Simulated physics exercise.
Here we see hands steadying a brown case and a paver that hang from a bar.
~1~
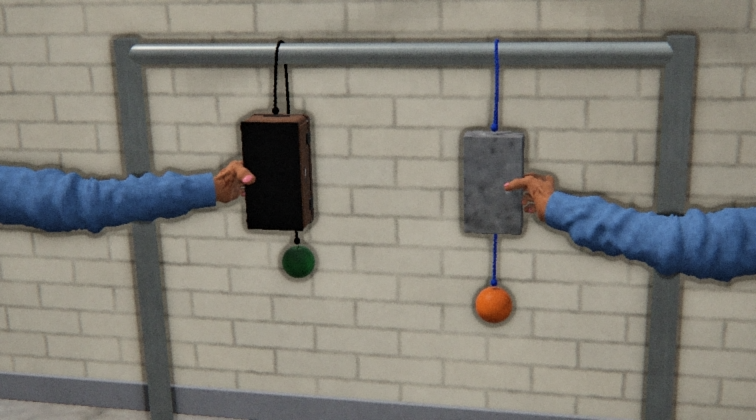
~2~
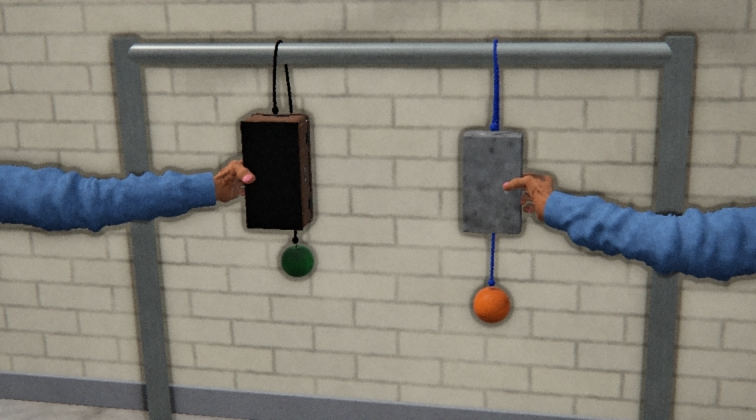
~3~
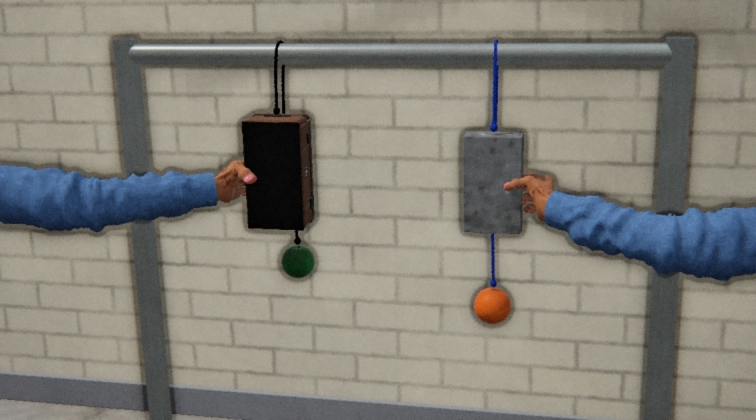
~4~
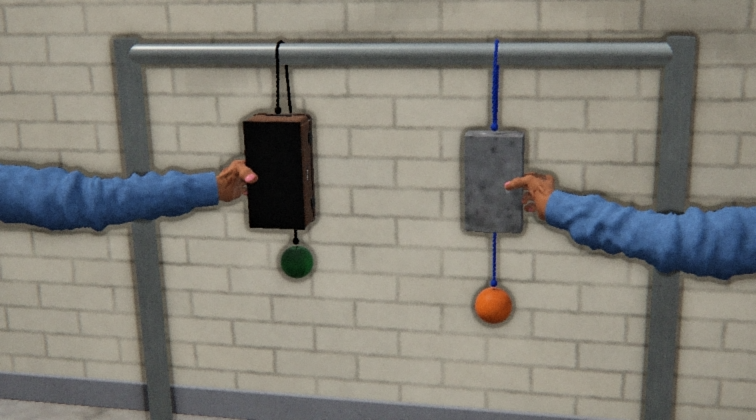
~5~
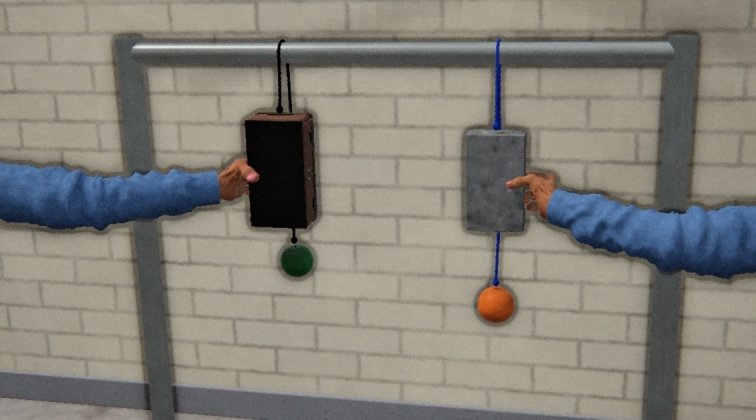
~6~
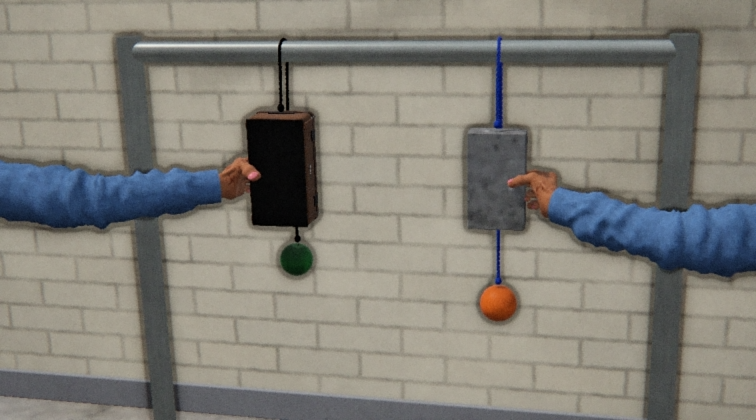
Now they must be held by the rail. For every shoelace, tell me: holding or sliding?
One by one: The brown case goes down; the paver goes down.
Then, 0.32 s later than the last view, brown case dropping near (290, 263); paver dropping near (497, 242).
Then, 0.64 s later than the last view, brown case on the floor; paver on the floor.
Finally, brown case on the floor; paver on the floor. The brown case runs down to the floor and the paver drops.
